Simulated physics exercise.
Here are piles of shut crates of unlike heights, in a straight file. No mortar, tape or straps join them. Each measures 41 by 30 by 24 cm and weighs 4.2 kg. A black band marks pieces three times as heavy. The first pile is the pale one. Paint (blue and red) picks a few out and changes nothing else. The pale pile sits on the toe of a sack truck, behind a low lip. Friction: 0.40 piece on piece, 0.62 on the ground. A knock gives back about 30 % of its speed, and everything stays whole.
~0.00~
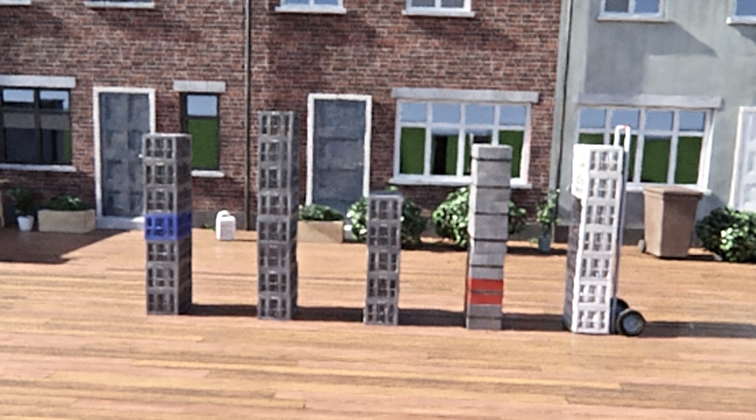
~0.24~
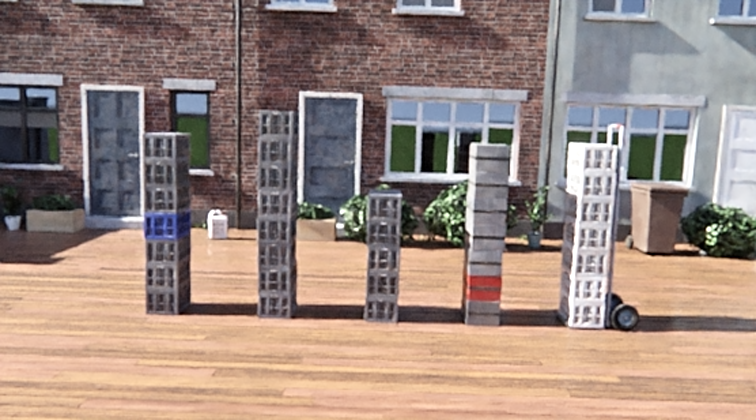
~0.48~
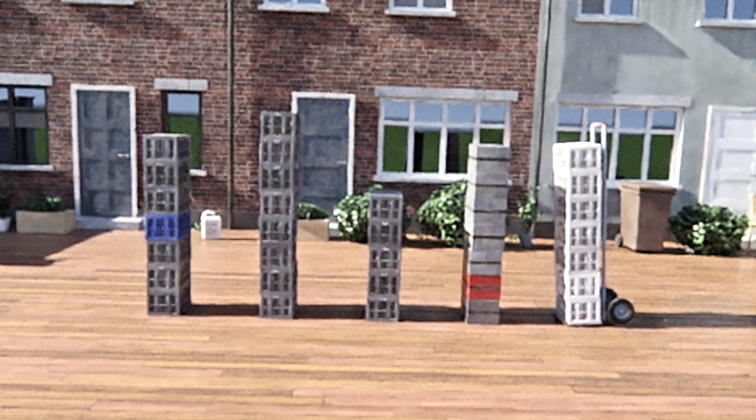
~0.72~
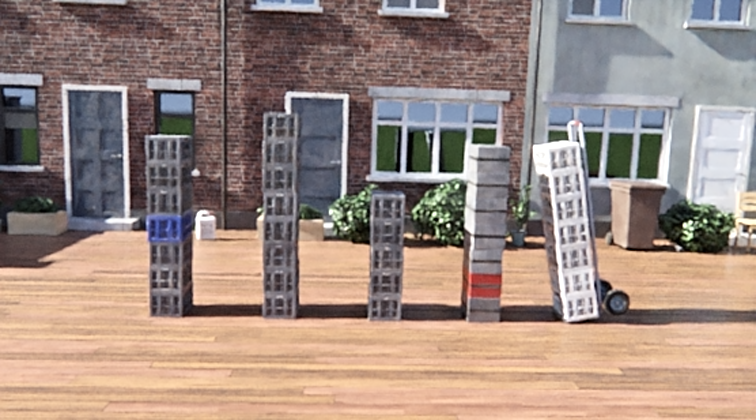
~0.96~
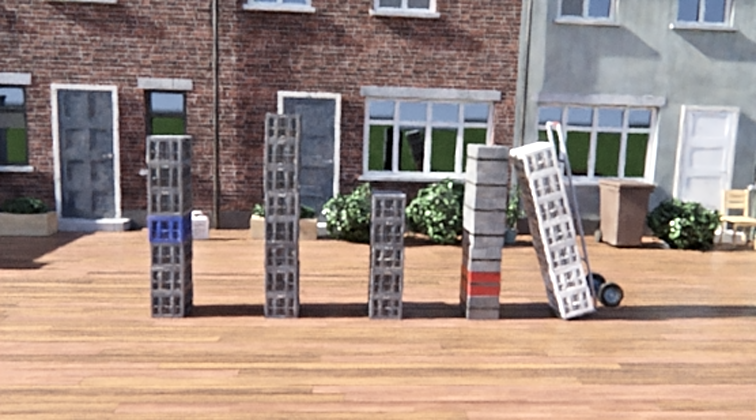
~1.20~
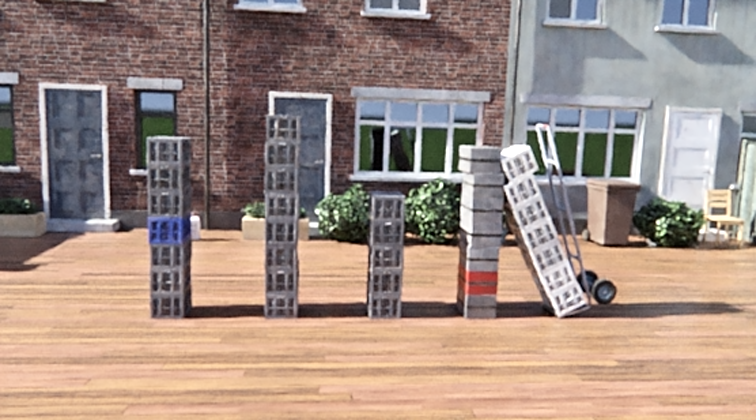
A pale pile of crates on a sack truck stands upright at the right end of a row of stacks on a wooden floor, then tilts left with the truck frame. Its top leans farther over than the frame, reaching the neighbouring grey stack with a red crate, which shifts slightly left.
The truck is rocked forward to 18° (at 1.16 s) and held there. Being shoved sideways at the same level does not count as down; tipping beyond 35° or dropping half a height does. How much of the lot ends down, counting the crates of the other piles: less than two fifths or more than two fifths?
Ending down: Less than two fifths.
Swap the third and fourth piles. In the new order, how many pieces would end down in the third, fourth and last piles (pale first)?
In that case third 0, fourth 0, last 0.
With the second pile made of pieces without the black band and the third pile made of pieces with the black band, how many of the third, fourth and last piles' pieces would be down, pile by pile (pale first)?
In that case third 5, fourth 7, last 6.
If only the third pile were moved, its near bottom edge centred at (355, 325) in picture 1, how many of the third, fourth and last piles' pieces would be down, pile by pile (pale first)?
In that case third 0, fourth 0, last 0.
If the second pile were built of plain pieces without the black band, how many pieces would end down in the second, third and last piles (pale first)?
In that case second 7, third 4, last 6.
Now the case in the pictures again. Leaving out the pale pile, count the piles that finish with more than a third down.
0 of them.
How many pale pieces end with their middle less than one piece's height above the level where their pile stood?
1 pale pieces.
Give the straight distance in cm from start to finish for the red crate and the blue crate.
About: Red 0, blue 0.
Around 1.26 s, 0 of the pale pile down; none of the 27 other crates down, 2 disturbed.
Around 1.76 s, 0 of the pale pile down; none of the 27 other crates down, 4 disturbed.
Around 2.06 s, 0 of the pale pile down; none of the 27 other crates down, 2 disturbed.
Finally (2.4 s), 0 of the pale pile down; none of the 27 other crates down, 2 disturbed; red crate unmoved; blue crate unmoved. That is 0 per cent. Seen by the last camera, middles, red crate near (477, 278), blue crate near (170, 227).
